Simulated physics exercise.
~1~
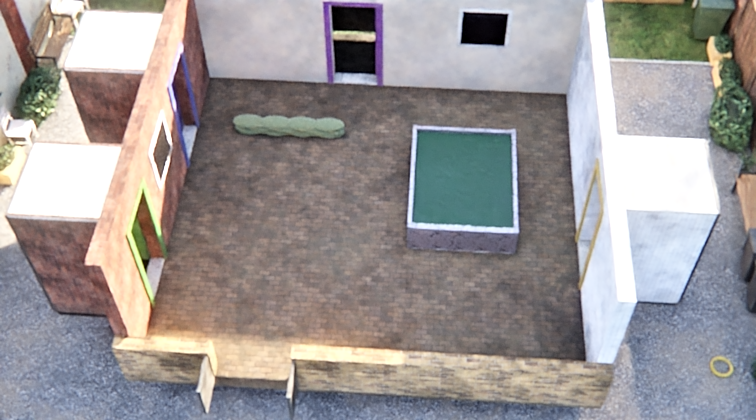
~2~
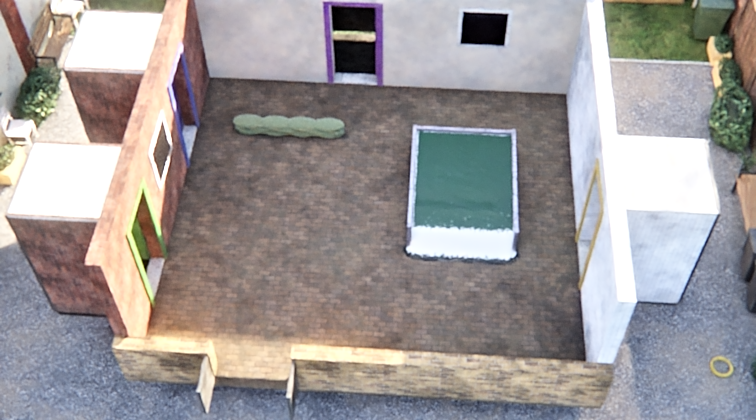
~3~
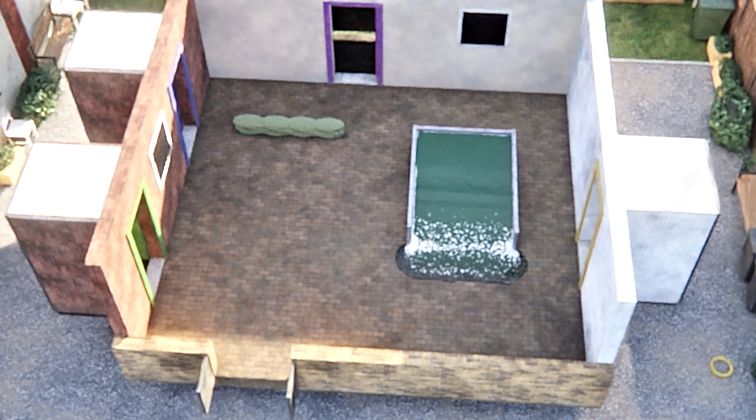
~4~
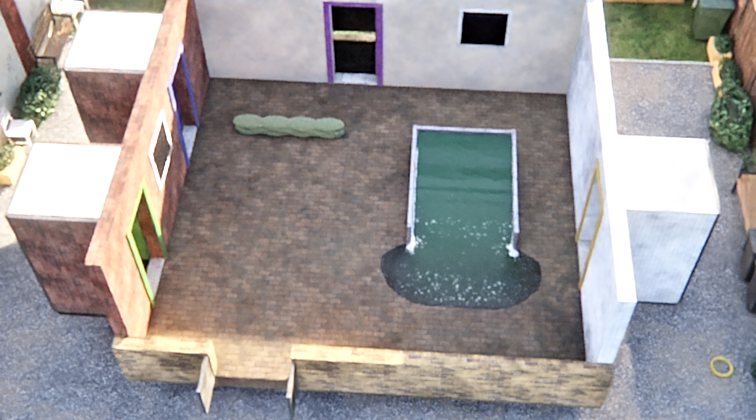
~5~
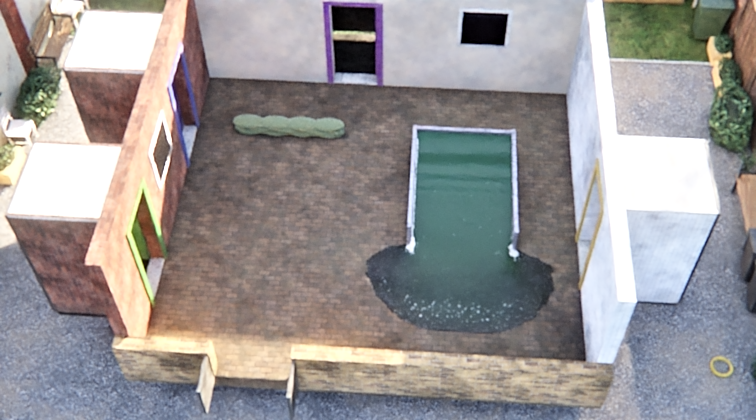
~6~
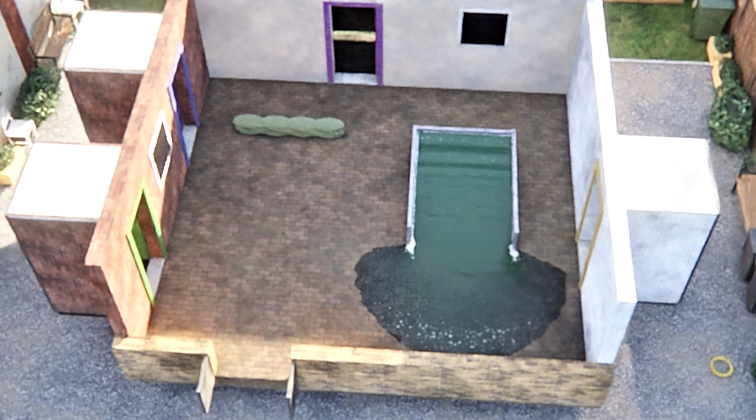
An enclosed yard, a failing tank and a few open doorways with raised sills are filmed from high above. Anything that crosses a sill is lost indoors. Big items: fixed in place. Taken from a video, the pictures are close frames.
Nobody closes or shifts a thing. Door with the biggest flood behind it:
Green.
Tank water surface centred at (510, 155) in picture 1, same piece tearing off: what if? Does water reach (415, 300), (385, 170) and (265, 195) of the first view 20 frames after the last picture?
Result, in order: Affected; unaffected; unaffected.
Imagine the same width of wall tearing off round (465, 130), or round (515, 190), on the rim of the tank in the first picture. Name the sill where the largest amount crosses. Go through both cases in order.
Try one: The purple one; try two: The yellow one.
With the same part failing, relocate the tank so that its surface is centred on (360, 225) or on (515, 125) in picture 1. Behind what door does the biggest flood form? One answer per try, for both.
Case 1: The green door; case 2: The one in green.
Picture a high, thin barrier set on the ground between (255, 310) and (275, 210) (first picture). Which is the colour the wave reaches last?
The flood reaches the purple door after all the others.
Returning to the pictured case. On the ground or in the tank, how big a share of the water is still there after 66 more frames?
Roughly 90 %.
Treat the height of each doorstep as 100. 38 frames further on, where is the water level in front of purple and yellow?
Estimate, in order: 0 and 90 percent.
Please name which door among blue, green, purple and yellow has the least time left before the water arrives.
That is the yellow door.
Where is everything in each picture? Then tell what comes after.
Still water in the water tank at (463, 180), in the first frame.
Water pours out at (461, 243) and has run to (514, 256), in the second frame.
Water pours out at (461, 243) and has run to (521, 268), in the third frame.
Water pours out at (461, 244) and has run to (532, 286), in the fourth frame.
Water pours out at (461, 244) and has run to (512, 323), in the fifth frame.
Water pours out at (461, 244) and has run to (494, 353), in the sixth frame.
A moment on, water covers 20 % of the floor; yellow door not reached, green door not reached, blue door not reached, purple door not reached.
Next, water covers 25 % of the floor; yellow door wet at the sill, nothing in, green door not reached, blue door not reached, purple door not reached.
Then, water covers 35 % of the floor; yellow door wet at the sill, nothing in, green door not reached, blue door not reached, purple door not reached.
Later, water covers 60 % of the floor; yellow door wet at the sill, nothing in, green door some in, blue door wet at the sill, nothing in, purple door not reached.
In the end, water covers 90 % of the floor; yellow door wet at the sill, nothing in, green door some in, blue door wet at the sill, nothing in, purple door wet at the sill, nothing in; the green door has let in the most.
